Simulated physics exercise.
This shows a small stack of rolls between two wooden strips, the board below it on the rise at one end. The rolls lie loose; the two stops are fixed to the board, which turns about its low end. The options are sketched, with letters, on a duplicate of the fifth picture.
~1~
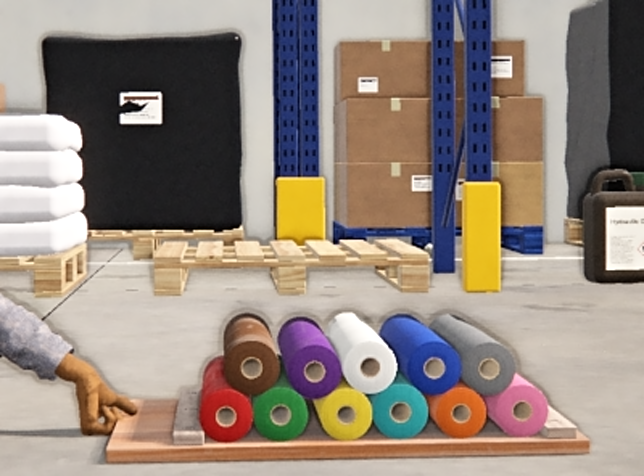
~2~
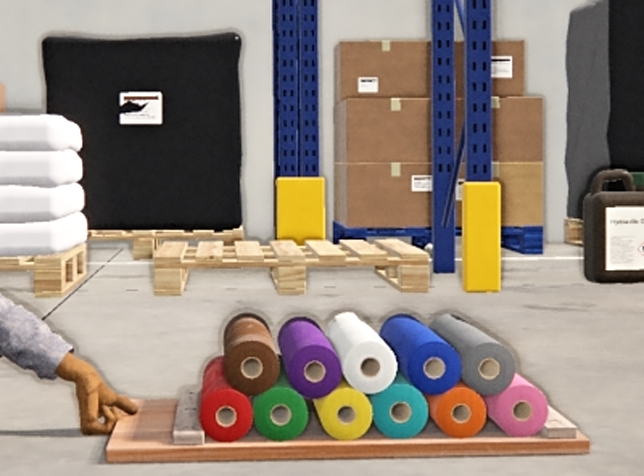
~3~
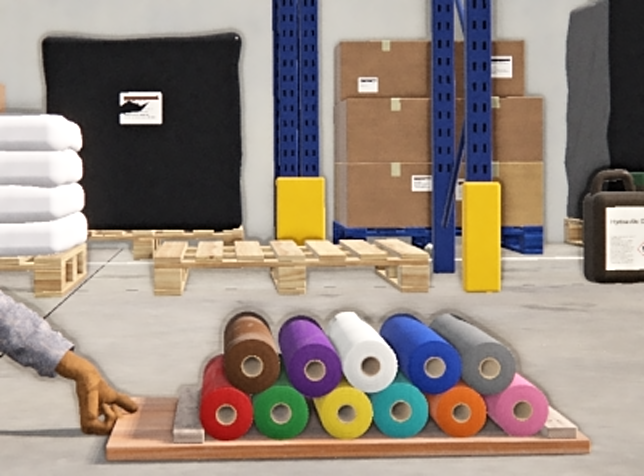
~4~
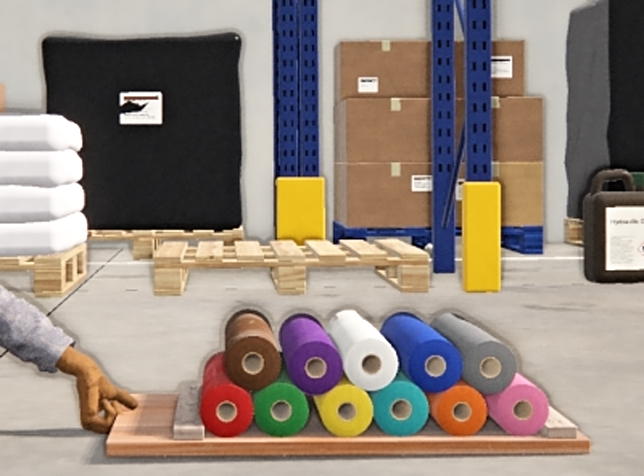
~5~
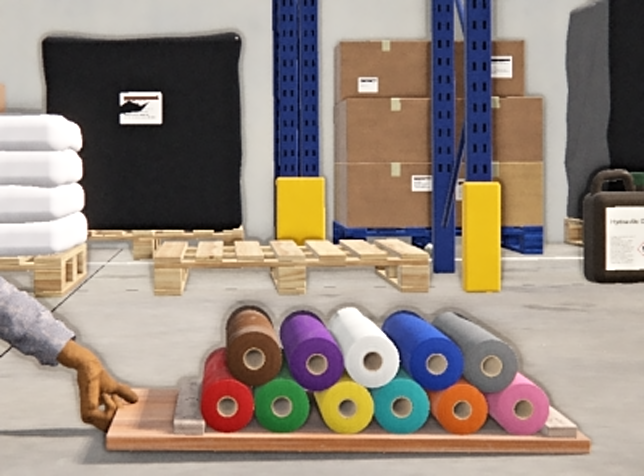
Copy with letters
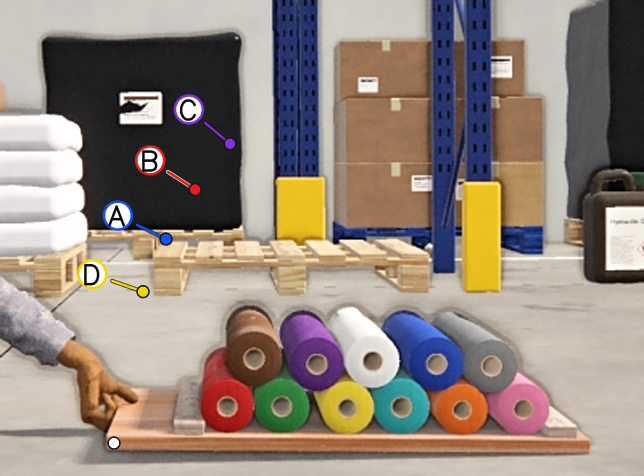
Colorful rolls sat stacked in two rows on a wooden board in a warehouse, and a hand at the left slowly raised that end slightly, while the rolls barely shifted.
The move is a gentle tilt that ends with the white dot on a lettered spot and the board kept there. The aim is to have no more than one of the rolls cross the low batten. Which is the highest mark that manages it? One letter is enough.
Lift it to D and no more.
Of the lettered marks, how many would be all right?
One of them.
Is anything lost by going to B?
Yes.
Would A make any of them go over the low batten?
Yes, at A.
On the marked copy, A at (166, 239); B at (195, 190); C at (230, 144); D at (143, 292); the white dot at (114, 443).
With D. Early on, board at 14°.
Further on, board at 20°.
At the end, board at 20°, none over the low batten.
As for the rest, A ten over the low batten; B eleven over the low batten; C eleven over the low batten.
